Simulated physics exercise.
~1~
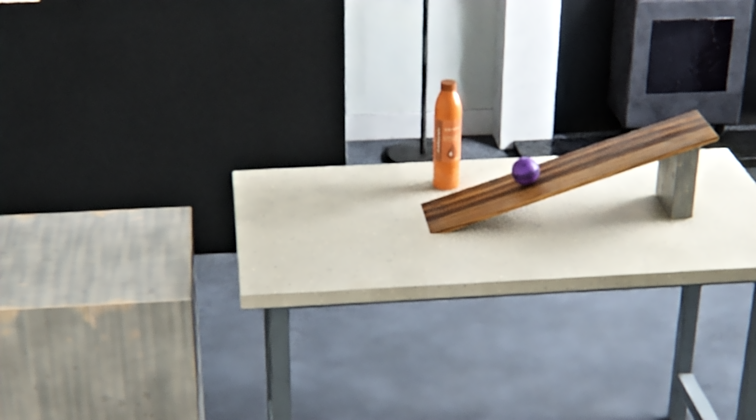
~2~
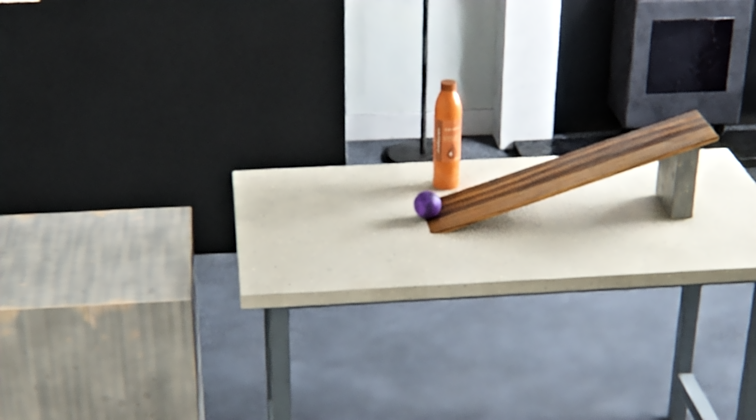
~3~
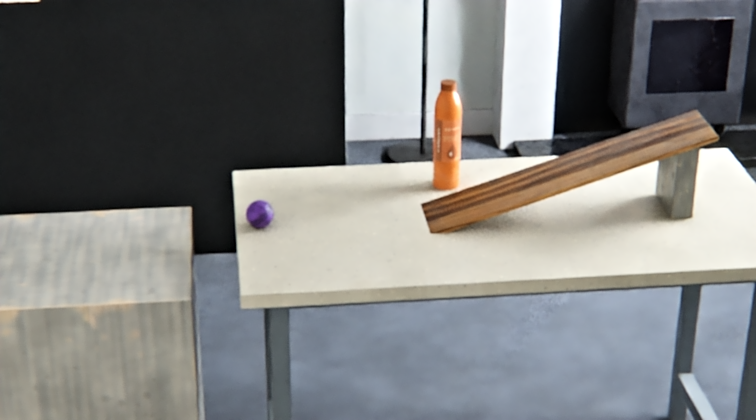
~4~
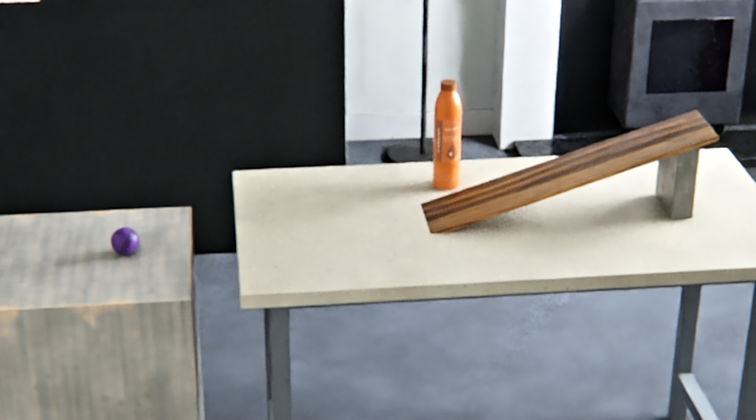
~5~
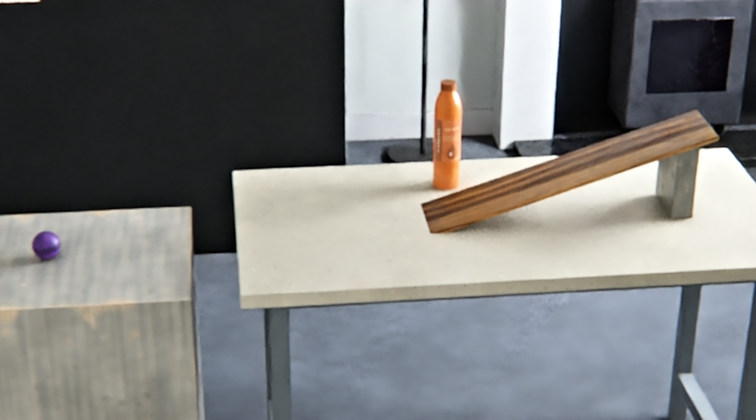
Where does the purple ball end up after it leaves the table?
It clears the gap and gets onto the lower grey block on the left, where it is last seen further along the top.
